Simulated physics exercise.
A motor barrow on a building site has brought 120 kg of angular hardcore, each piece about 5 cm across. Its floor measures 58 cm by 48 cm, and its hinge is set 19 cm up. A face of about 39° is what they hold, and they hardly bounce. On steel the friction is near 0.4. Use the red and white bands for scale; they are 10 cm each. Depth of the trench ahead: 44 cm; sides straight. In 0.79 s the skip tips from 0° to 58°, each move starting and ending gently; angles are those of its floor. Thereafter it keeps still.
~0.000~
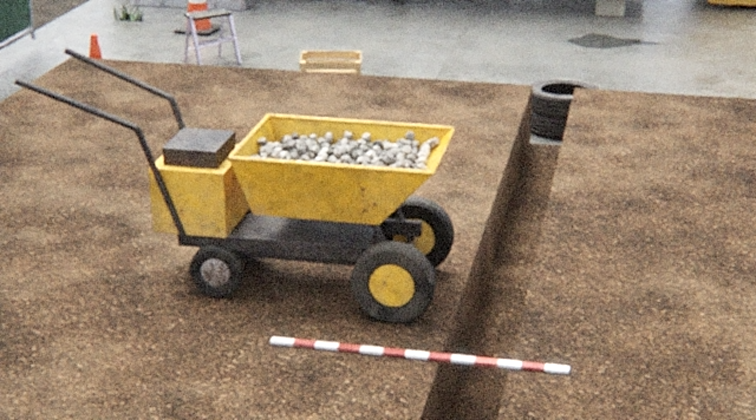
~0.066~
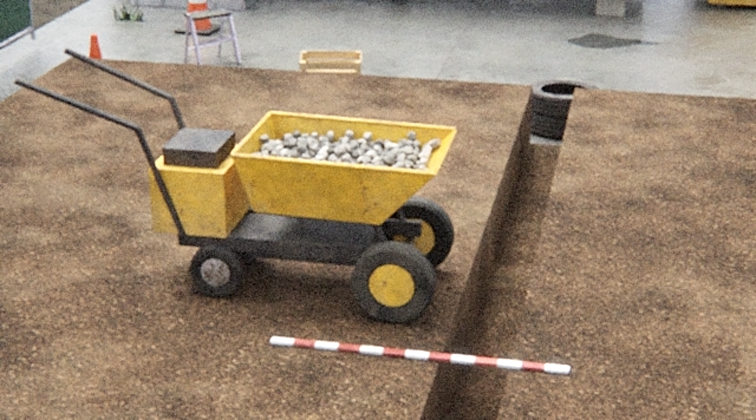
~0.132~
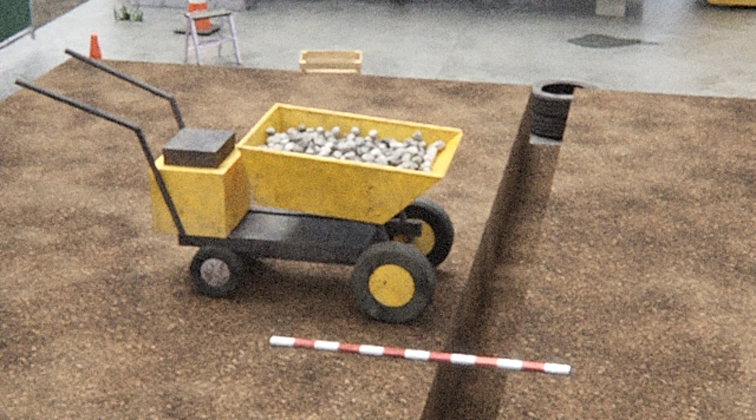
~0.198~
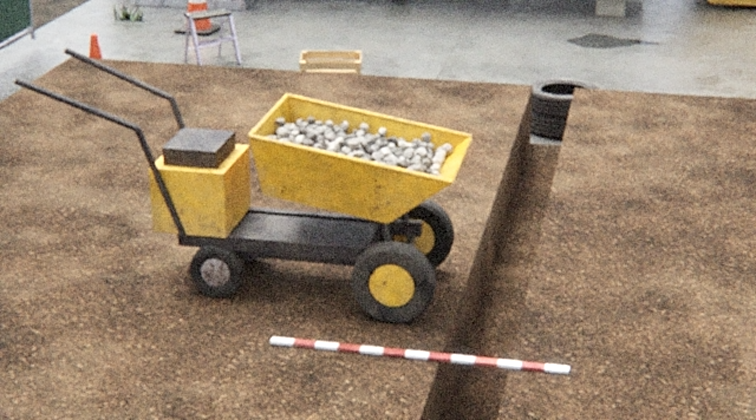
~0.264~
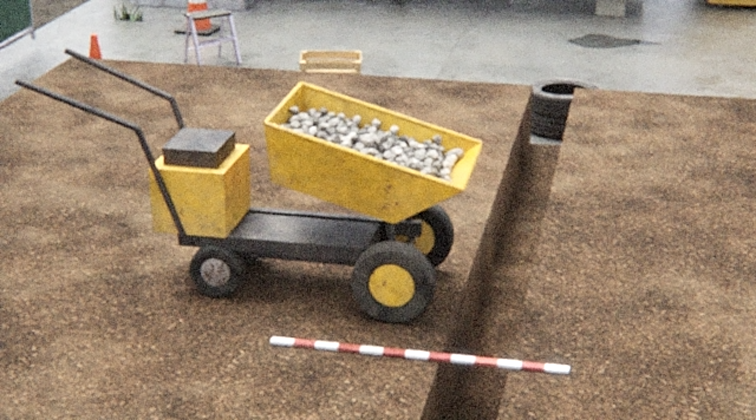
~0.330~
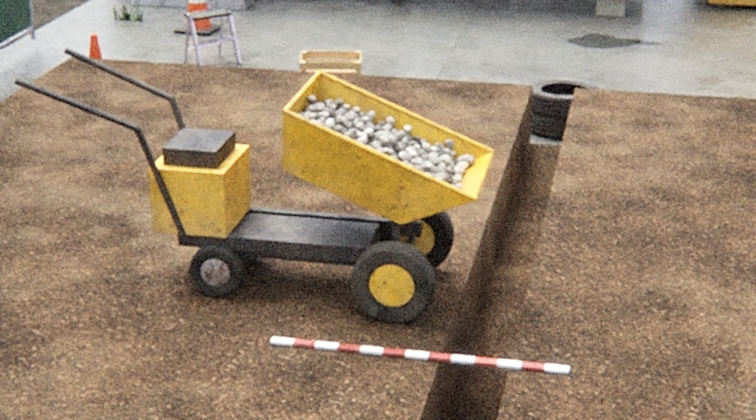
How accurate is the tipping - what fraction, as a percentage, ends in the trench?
Close to 4 in every hundred.
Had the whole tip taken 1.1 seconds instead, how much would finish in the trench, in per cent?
That would give about 5 percent.
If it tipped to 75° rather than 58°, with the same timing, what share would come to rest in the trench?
Some 5 in a hundred, I'd say.
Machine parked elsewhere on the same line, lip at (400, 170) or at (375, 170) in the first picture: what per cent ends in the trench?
Close to 20 percent in the first case, 35 percent in the second.
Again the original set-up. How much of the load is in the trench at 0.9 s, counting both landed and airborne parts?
Around 0 per cent of it.
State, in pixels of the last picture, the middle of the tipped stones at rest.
Roughly (575, 307), I'd say.
After 0.6 s the floor is at 49°; 100 % in the skip; the foremost stones are at (496, 220).
After 0.9 s the floor is at 58°; 93 % in the skip, 1 % in the trench, 6 % past the trench; the foremost stones are at (568, 301).
After 1.2 s the floor is at 58°; 61 % in the skip, 39 % past the trench; the foremost stones are at (649, 331).
After 3.2 s the floor is at 58°; 49 % in the skip, 4 % in the trench, 47 % past the trench; the foremost stones are at (715, 321).
